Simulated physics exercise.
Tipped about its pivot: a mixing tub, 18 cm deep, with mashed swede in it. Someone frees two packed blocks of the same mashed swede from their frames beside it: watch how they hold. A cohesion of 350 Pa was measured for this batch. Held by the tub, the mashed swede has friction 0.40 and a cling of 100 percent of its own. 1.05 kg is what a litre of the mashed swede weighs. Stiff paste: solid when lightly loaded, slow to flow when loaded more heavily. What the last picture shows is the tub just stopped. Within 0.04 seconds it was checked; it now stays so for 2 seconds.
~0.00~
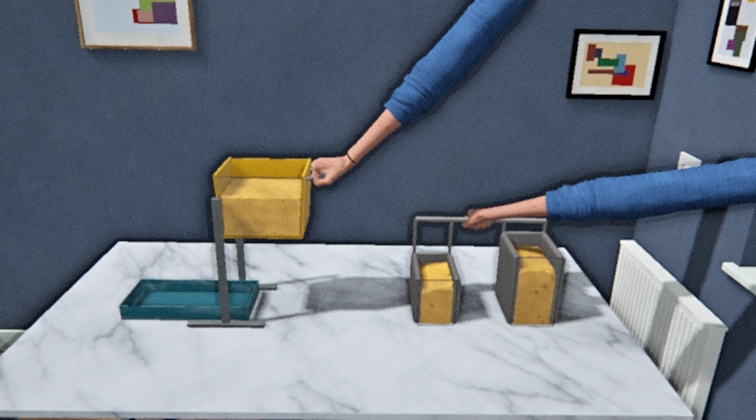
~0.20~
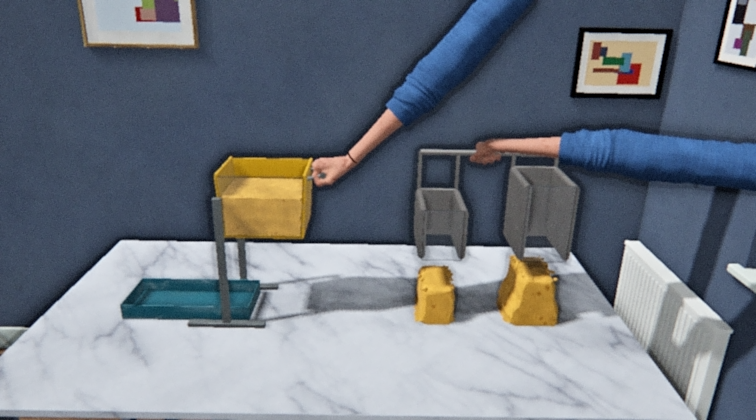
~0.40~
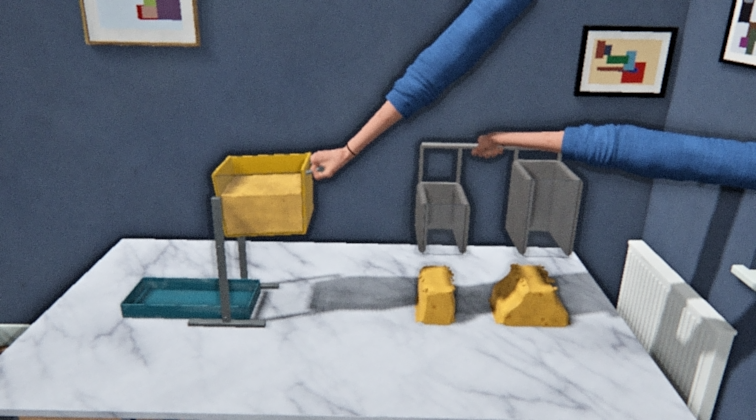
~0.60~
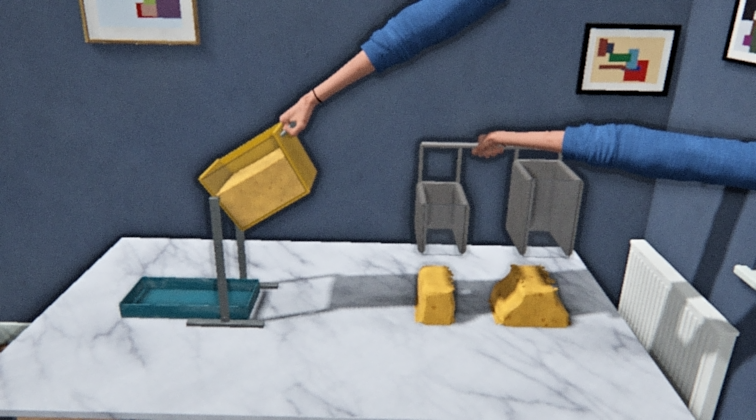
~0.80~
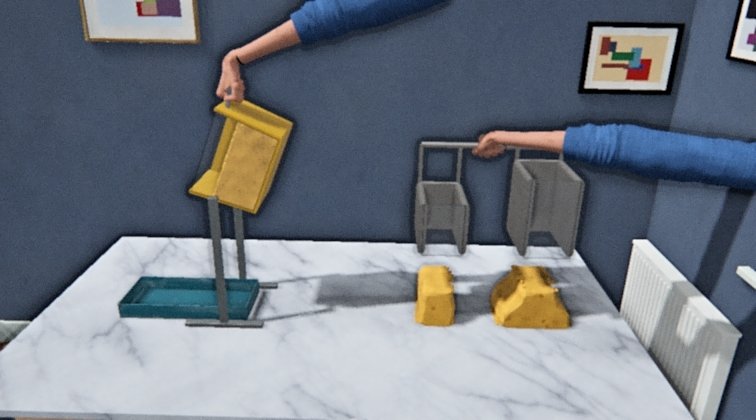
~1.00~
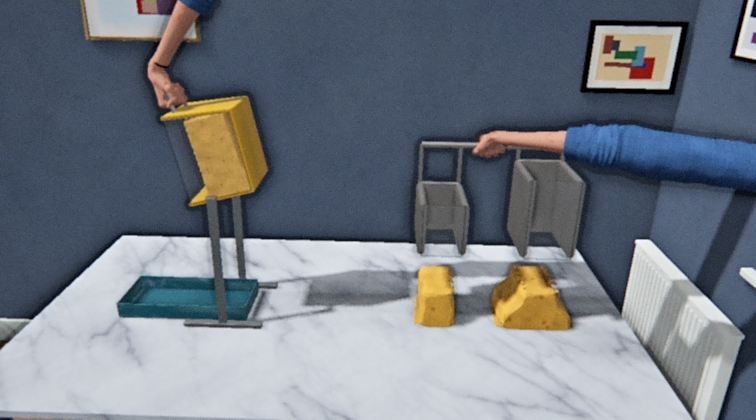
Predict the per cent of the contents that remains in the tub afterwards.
Roughly 37 per cent remains.
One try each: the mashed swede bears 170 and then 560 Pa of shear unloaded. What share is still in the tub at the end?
25 %, then 40 %.
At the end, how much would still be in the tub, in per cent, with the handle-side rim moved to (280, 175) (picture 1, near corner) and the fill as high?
I'd say around 50 percent would remain in the tub at the end.
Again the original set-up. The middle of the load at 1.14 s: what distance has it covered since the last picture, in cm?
Measured shift, roughly 7 cm.
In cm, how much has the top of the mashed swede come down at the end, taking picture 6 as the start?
17 cm or so.
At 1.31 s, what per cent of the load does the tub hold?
Near 40 %.
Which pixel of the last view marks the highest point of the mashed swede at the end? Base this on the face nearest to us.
Roughly at pixel (227, 176).
After 1.14 s, the tub is at 102 degrees and holds 91 %.
After 1.31 s, the tub is at 102 degrees and holds 38 %.
After 1.48 s, the tub is at 102 degrees and holds 37 %.
After 1.65 s, the tub is at 102 degrees and holds 37 %.
After 3.00 s, the tub is at 102 degrees and holds 37 %.
